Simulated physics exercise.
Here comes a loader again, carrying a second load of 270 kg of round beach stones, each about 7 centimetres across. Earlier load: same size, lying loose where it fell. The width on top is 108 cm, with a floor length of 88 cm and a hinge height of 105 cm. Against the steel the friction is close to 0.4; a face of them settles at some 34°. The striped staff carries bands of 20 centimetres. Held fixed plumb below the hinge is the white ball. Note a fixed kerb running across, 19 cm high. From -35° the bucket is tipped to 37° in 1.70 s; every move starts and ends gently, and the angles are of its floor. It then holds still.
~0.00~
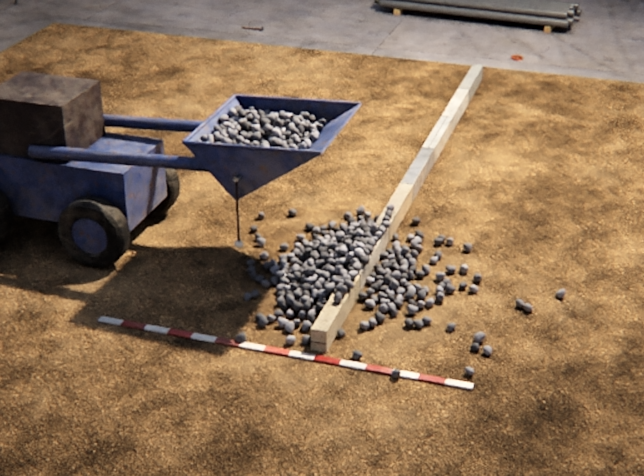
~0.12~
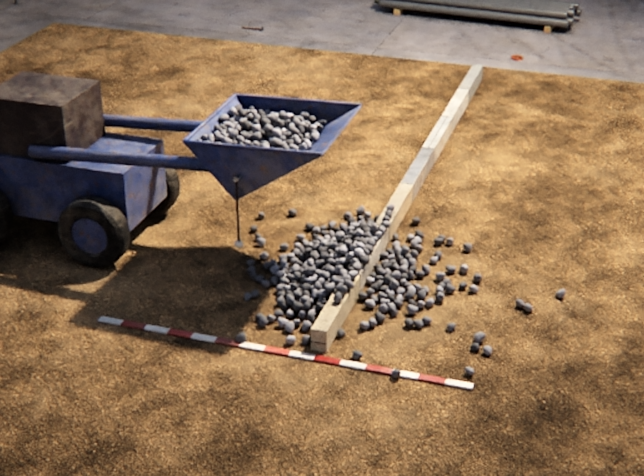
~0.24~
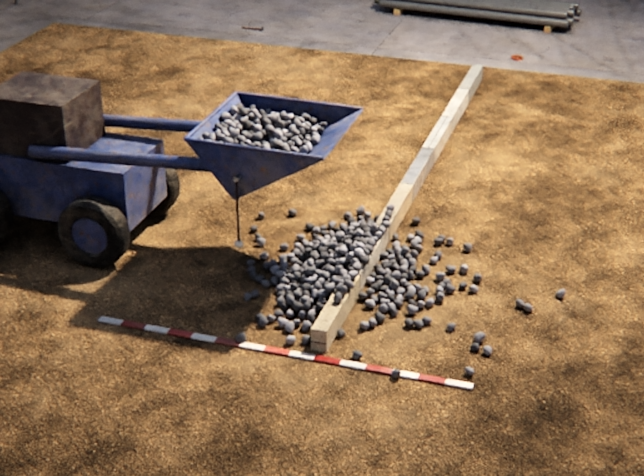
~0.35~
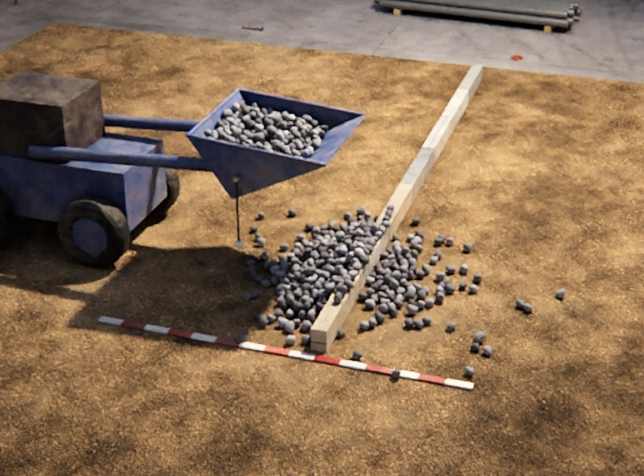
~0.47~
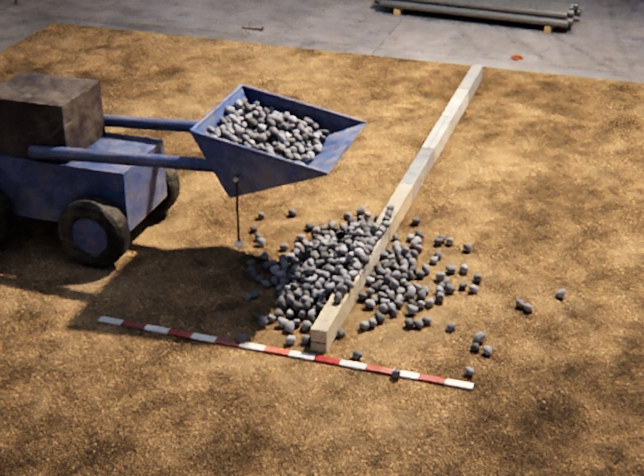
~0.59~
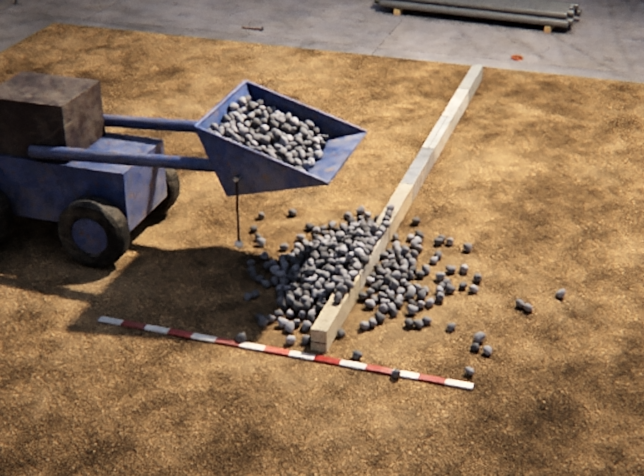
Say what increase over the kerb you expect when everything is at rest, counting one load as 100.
Some 45 per cent is added.
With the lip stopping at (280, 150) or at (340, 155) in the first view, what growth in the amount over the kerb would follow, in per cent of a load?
The first would add some 5 per cent and the second some 80 per cent.
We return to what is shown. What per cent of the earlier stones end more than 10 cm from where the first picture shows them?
15 per cent.
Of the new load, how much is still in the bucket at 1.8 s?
35 %.
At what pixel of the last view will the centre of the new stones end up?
Roughly at (351, 263) in the last picture.
After 1.3 s the floor is at 26°; in per cent of one load, 100 in the bucket, 77 on this side of the kerb, 23 over the kerb; the foremost stones are at (500, 324).
After 1.8 s the floor is at 37°; in per cent of one load, 34 in the bucket, 132 on this side of the kerb, 34 over the kerb; the foremost stones are at (500, 324).
After 2.2 s the floor is at 37°; in per cent of one load, 3 in the bucket, 141 on this side of the kerb, 56 over the kerb; the foremost stones are at (500, 324).
After 4.7 s the floor is at 37°; in per cent of one load, 0 in the bucket, 132 on this side of the kerb, 68 over the kerb; the foremost stones are at (502, 323). Net gain over the kerb, 45.
